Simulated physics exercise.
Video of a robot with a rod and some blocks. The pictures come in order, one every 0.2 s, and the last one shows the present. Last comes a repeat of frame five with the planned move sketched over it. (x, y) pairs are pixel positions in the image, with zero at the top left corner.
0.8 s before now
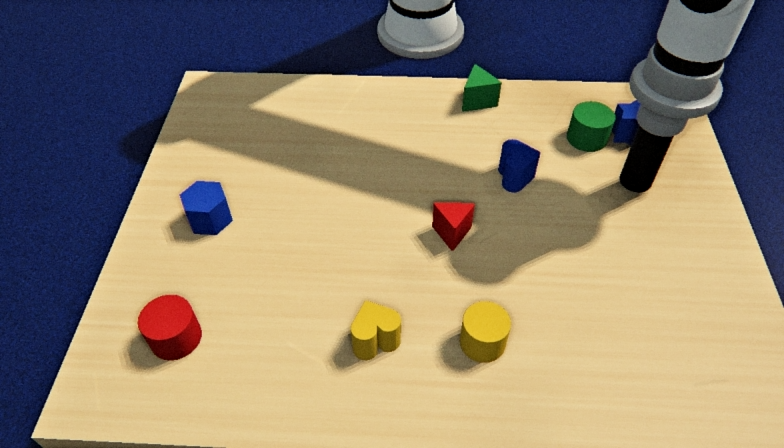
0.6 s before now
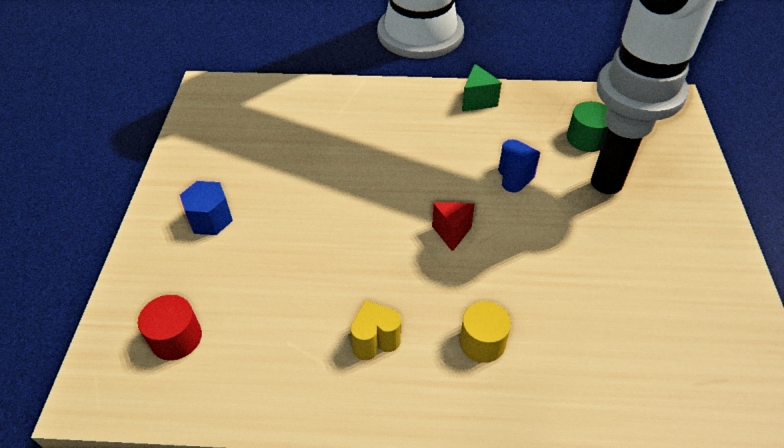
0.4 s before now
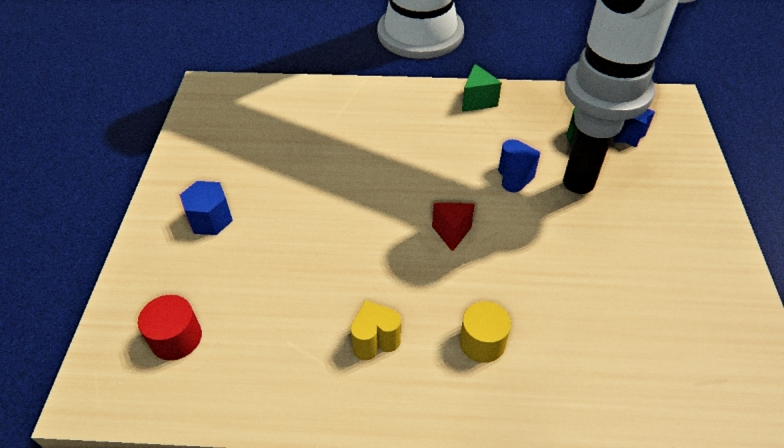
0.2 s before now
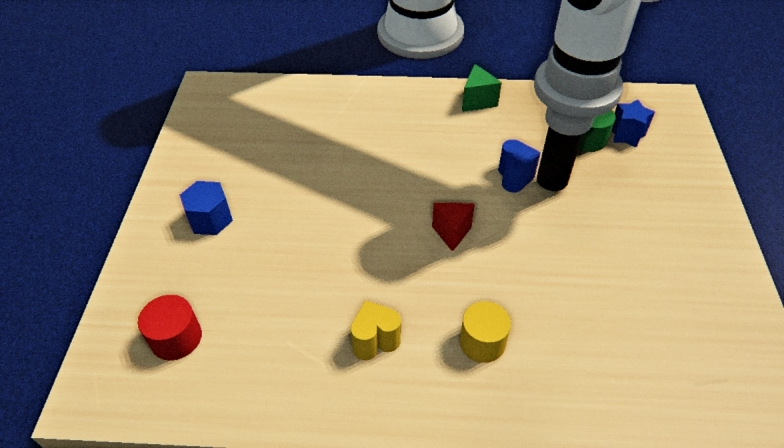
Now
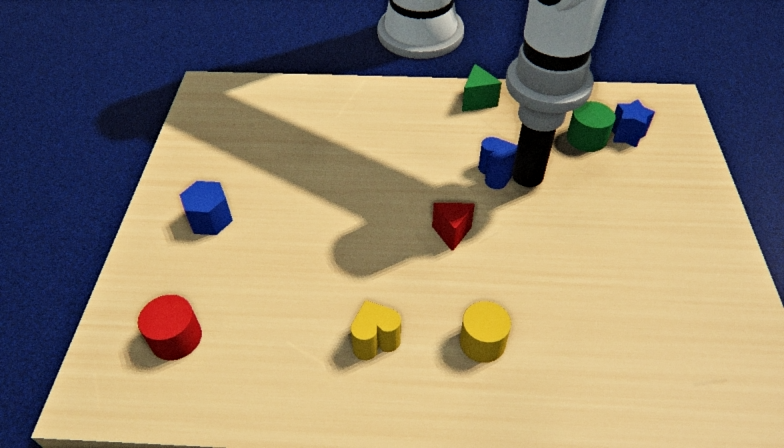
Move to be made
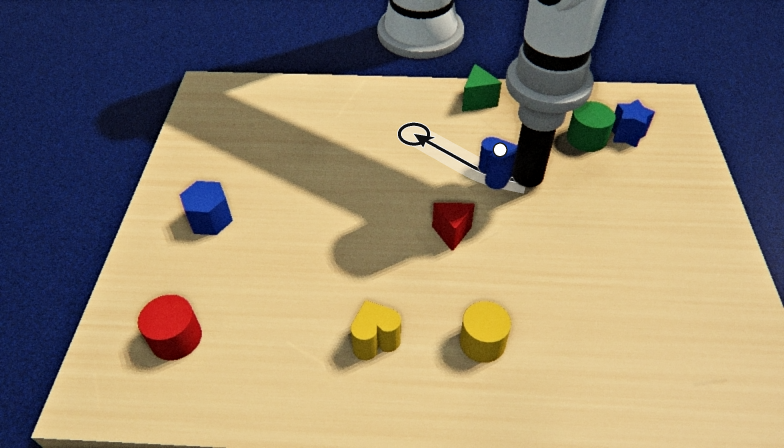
At the start, a robot arm holds a black rod near the right side of a wooden board scattered with red, blue, green and yellow blocks. The rod moves left past the green cylinder toward the blue heart, then pushes the heart a short way left, beside the rod.
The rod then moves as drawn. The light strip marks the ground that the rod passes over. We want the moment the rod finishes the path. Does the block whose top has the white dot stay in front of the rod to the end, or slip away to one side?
In the end it is beside or behind the rod.
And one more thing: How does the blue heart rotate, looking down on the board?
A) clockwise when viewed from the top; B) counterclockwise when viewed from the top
My pick is B.
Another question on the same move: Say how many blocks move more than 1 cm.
The answer is one block, counting only moves over 1 cm.
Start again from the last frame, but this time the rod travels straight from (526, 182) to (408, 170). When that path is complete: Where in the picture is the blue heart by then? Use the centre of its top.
Its top centre lands on (407, 125).
The drawn path runs from (526, 182) through (465, 162) to (414, 134); the dot is on the blue heart.
On the path given first. One third of the way, rod at (484, 165); blue heart at (455, 141).
Two thirds of the way, rod at (447, 146); blue heart at (417, 130), turned 45° anticlockwise.
At the end, rod at (414, 128); green triangular piece not moved; blue heart at (400, 129), turned 75° anticlockwise.
